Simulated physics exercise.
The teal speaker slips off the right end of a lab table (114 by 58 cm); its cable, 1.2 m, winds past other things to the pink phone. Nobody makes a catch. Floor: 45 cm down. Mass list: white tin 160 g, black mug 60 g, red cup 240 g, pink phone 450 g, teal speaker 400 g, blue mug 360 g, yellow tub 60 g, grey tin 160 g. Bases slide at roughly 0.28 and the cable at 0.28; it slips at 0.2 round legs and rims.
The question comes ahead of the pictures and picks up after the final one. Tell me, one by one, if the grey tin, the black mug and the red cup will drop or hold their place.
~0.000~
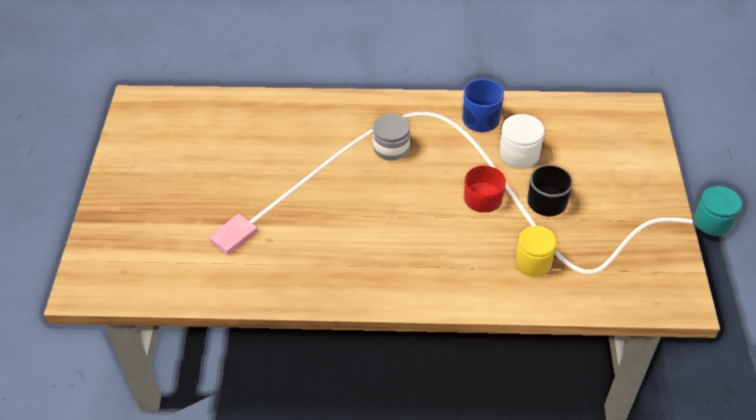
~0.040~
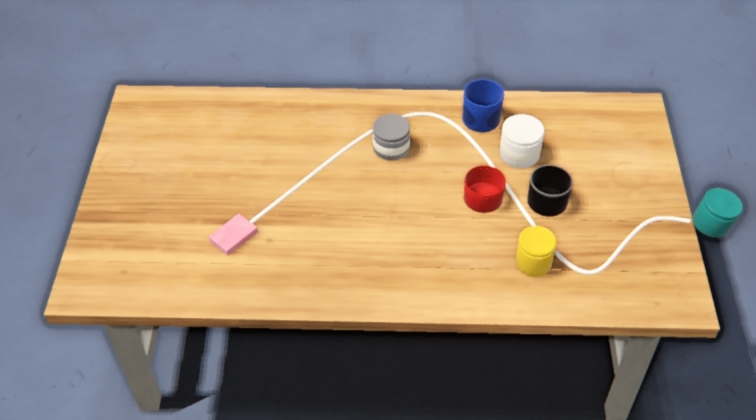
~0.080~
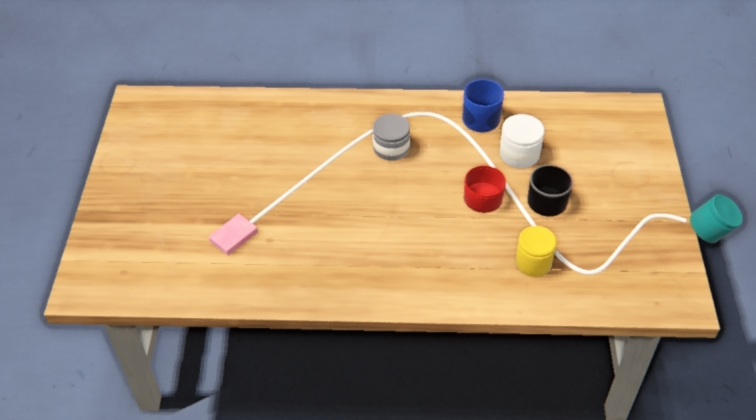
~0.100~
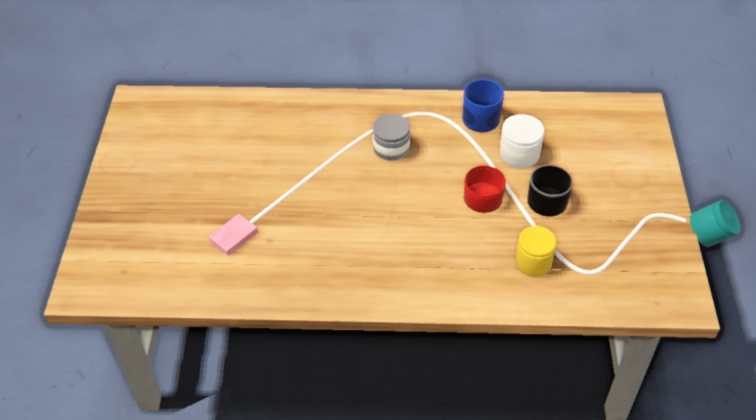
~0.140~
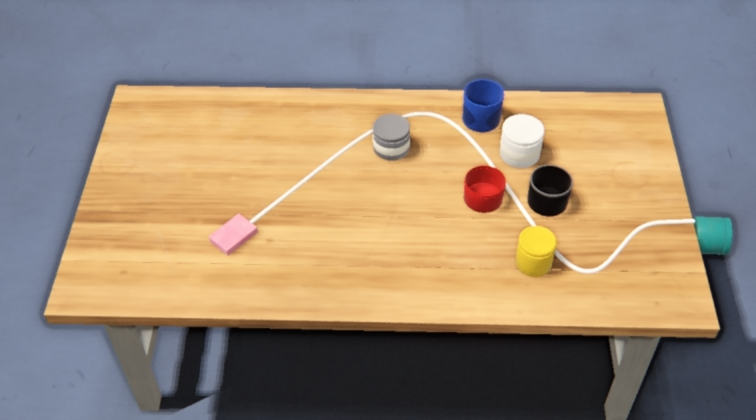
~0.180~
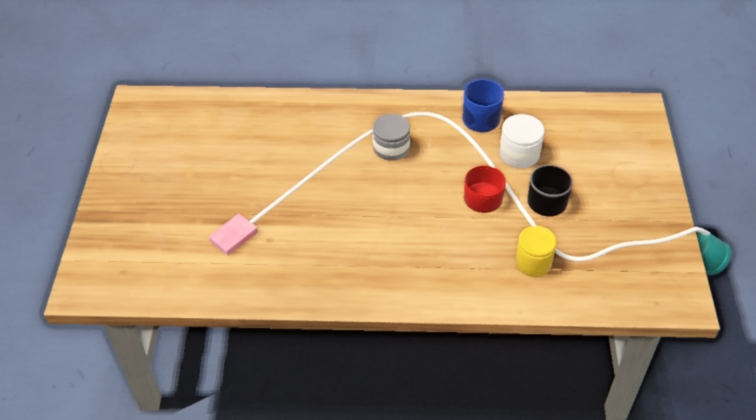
One by one: Grey tin - drops; black mug - drops; red cup - holds its place.
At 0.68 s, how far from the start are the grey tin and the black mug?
Grey tin: Close to 50 cm; black mug: Close to 45 cm.
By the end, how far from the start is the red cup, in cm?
For the red cup, it's 0 cm.
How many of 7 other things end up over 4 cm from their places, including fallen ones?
That gives 3.
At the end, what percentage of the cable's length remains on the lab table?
70 %, roughly.
By 0.4 s, the cable's tail end at (269, 217); black mug 22 cm off its start, grey tin 22 cm off its start, pink phone 3 cm off its start.
By 0.7 s, the cable's tail end at (272, 216); grey tin 53 cm off its start, black mug 43 cm off its start, pink phone 4 cm off its start.
By 0.9 s, the cable's tail end at (272, 216); grey tin over the edge, black mug over the edge, pink phone 4 cm off its start at (252, 221).
By 1.2 s, the cable's tail end at (272, 216); grey tin over the edge, black mug over the edge, pink phone 4 cm off its start.
By 2.4 s, the cable's tail end at (272, 216); grey tin over the edge, black mug over the edge, red cup 0 cm off its start at (486, 180), pink phone 4 cm off its start at (252, 221).
